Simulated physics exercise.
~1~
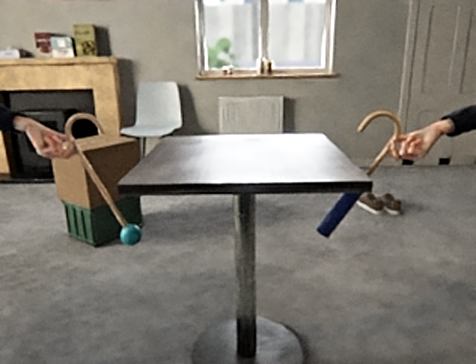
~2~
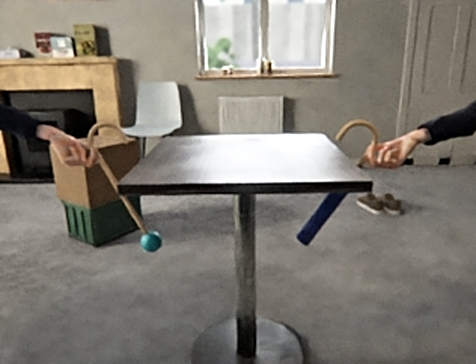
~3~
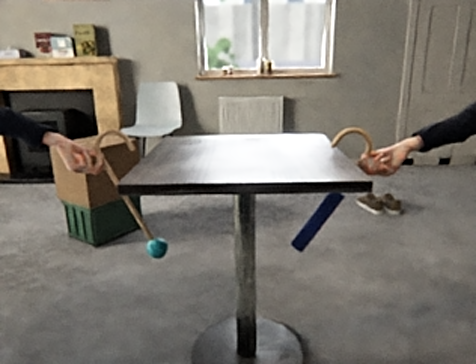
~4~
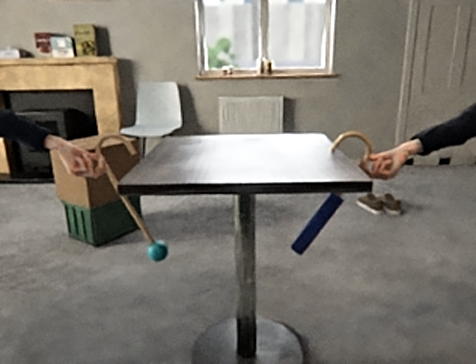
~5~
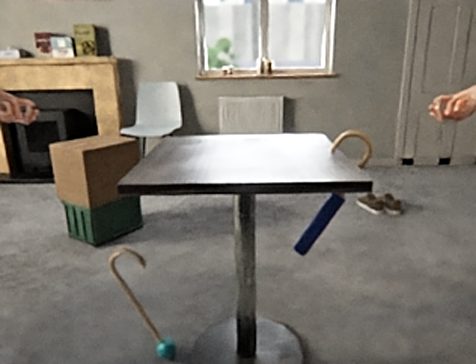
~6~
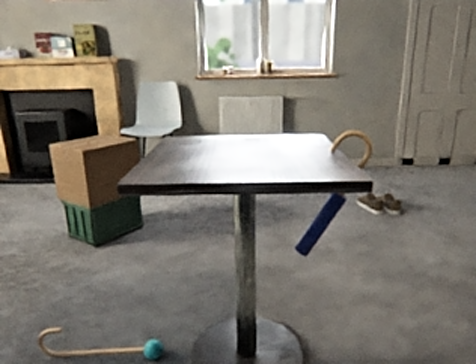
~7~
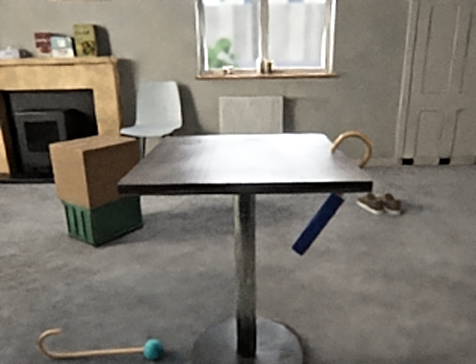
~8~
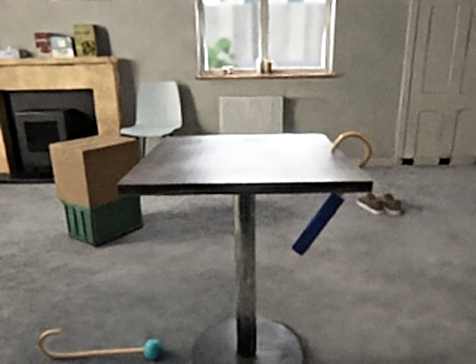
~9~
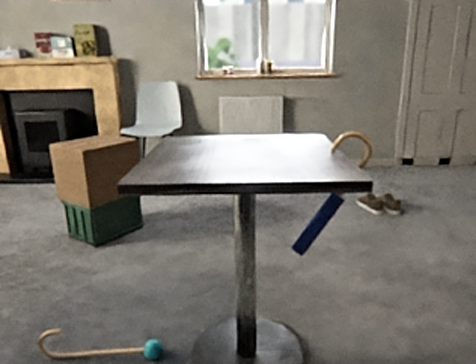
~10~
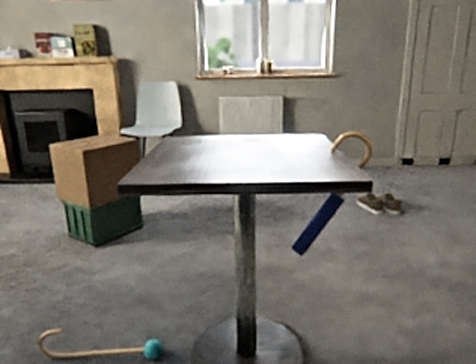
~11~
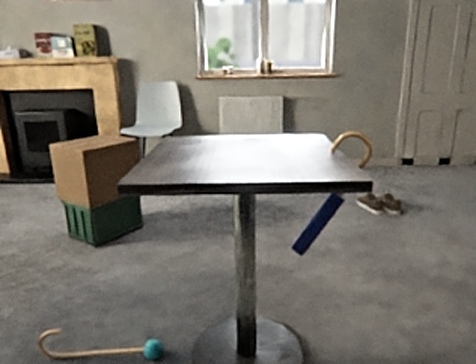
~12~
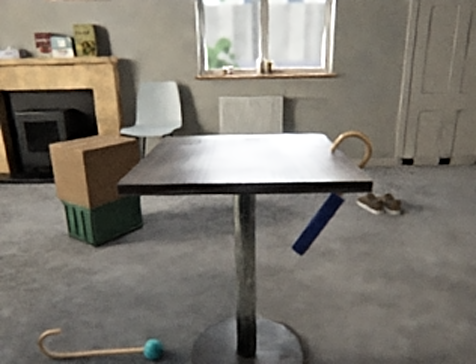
In a grey-carpeted room with a fireplace and a window, two hands reach in from either side of a dark square table, each holding a hooked handle. The left one carries a turquoise-ended ladle and moves right, while the right one brings a blue umbrella left. Both hooks are lowered to the table's opposite edges and held there briefly. The hands then let go and draw back, and the ladle drops at once. It lands on the floor and lies flat, turquoise end to the right, while the umbrella stays hanging at a slant from the right edge.
